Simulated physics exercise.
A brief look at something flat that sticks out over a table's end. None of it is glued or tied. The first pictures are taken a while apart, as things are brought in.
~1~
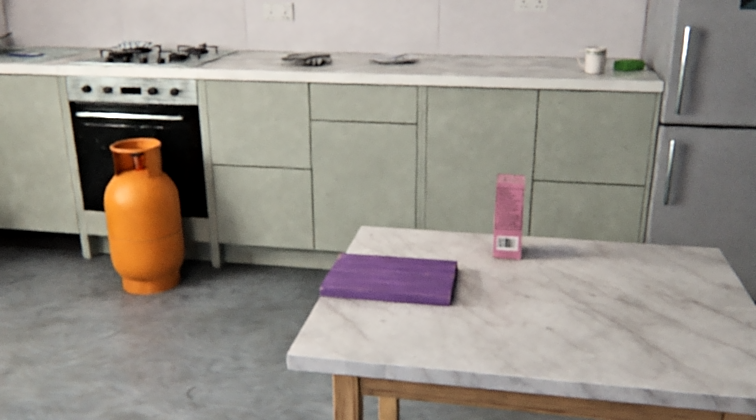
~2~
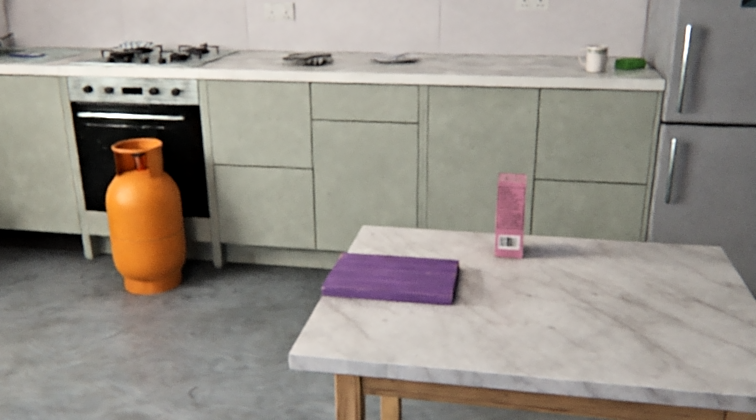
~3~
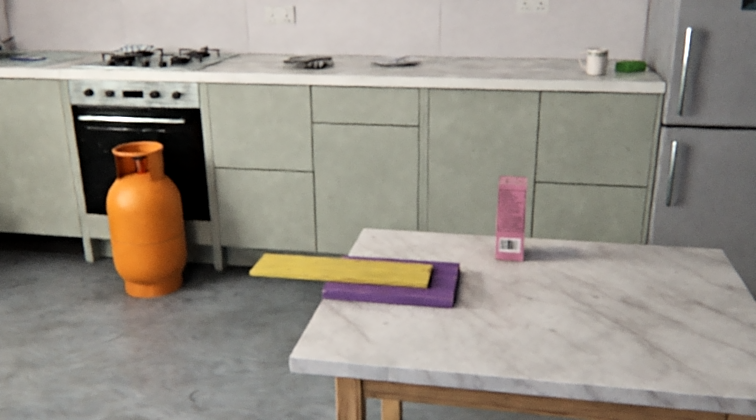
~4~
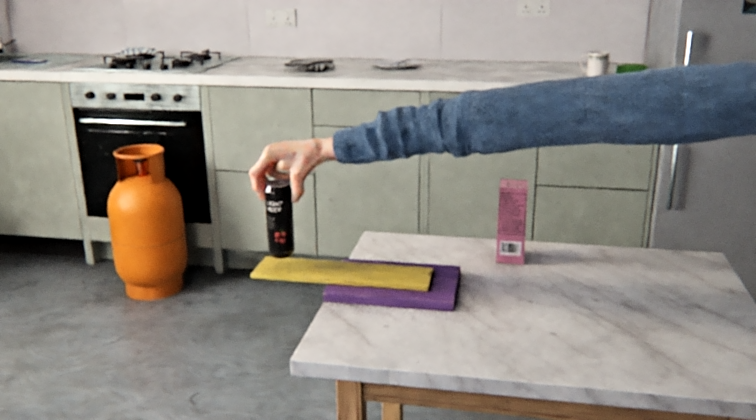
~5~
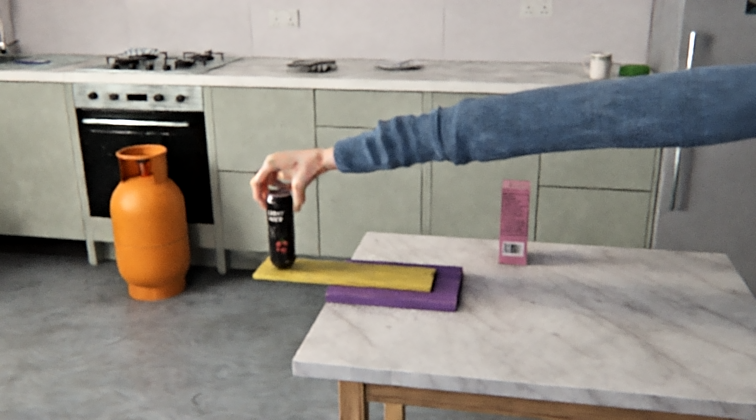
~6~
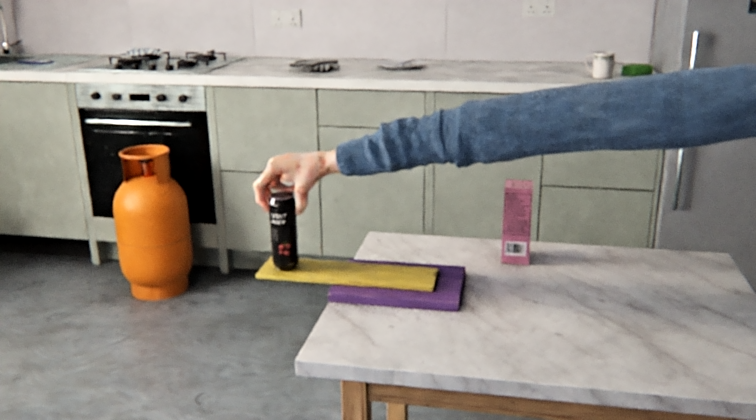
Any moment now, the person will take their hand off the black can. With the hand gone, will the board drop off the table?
Yes.
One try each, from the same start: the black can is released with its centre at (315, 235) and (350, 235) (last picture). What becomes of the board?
On the first try it falls; on the second try it remains balanced.
Then, 0.30 s after the last picture, black can now down on the floor or falling; yellow board on its side.
Then, 0.50 s after the last picture, yellow board now down on the floor or falling.
Then, 0.70 s after the last picture, things are still on the move.
At rest, down on the floor or falling, yellow board and black can; the other 2 in place. The board comes down.
